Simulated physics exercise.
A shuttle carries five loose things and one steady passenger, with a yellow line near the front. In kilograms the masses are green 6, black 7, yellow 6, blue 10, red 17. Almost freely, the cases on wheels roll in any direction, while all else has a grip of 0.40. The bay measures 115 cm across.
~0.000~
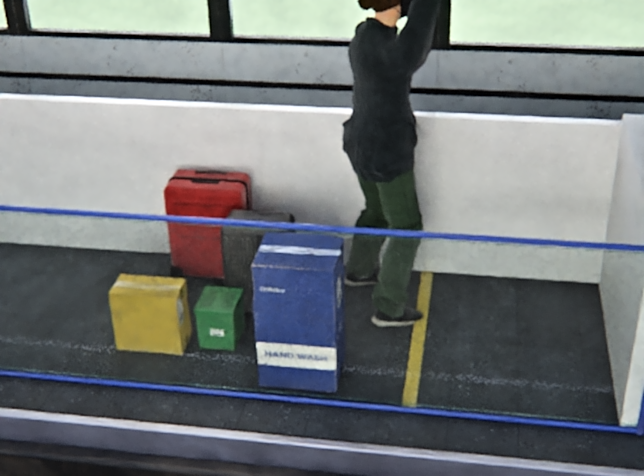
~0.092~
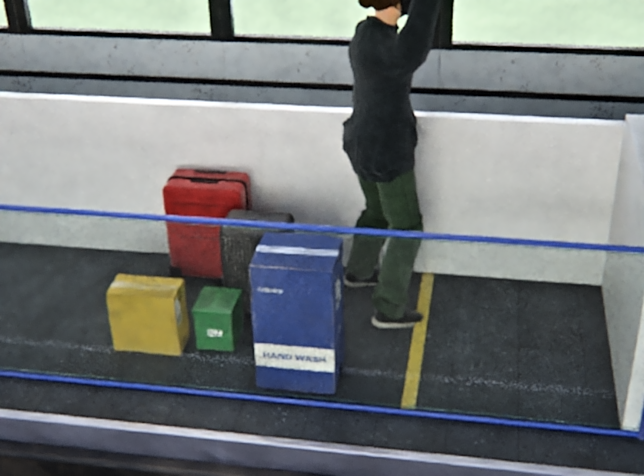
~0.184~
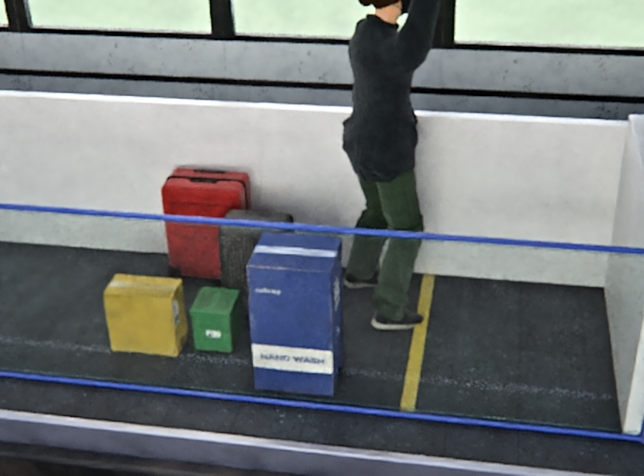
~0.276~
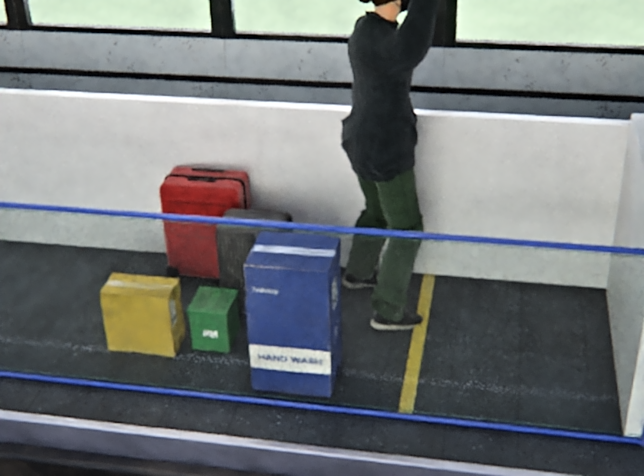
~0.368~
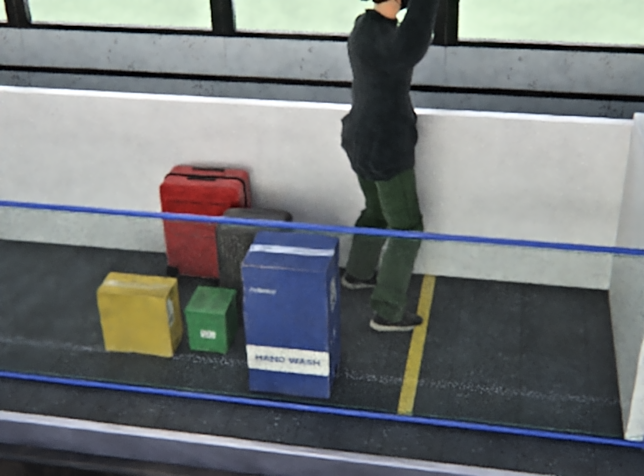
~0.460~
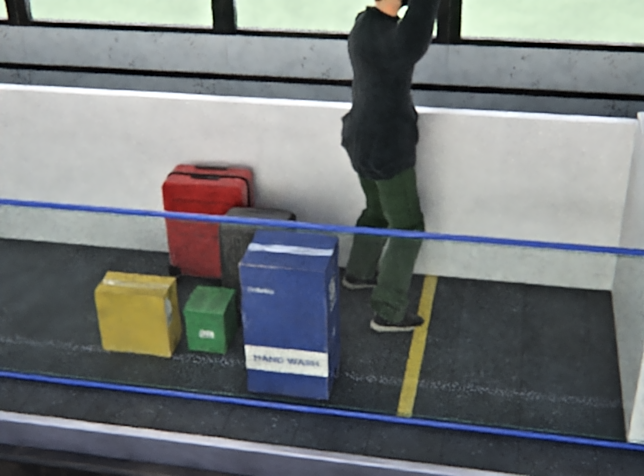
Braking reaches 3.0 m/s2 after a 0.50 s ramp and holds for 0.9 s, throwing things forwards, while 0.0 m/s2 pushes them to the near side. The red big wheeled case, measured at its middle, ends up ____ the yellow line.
Before.
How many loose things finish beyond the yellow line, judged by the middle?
The count is 0.
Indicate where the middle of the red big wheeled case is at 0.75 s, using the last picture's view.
Look close to (244, 229) and you'll spot it.
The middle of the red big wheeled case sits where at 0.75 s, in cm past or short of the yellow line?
It sits around 95 cm short of the mark.
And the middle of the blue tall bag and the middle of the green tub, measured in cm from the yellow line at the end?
Blue tall bag: 50 cm short; green tub: 90 cm short.
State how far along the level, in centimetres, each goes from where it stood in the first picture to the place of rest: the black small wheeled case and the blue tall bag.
Lab note: Black small wheeled case close to 50, blue tall bag close to 0.
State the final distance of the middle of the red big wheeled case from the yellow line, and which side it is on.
It ends some 45 cm short of it.
After 0.75 s the red big wheeled case is 93 cm short of the yellow line, tilted 0°, near (244, 229) in the last picture's view.
After 1.15 s the red big wheeled case is 59 cm short of the yellow line, tilted 0°, near (309, 238) in the last picture's view.
After 1.65 s the red big wheeled case is 50 cm short of the yellow line, tilted 0°, near (323, 254) in the last picture's view.
When all is still (2.2 s), green tub stops short of the yellow line; black small wheeled case stops short of the yellow line; yellow carton stops short of the yellow line; blue tall bag stops short of the yellow line; red big wheeled case stops short of the yellow line.
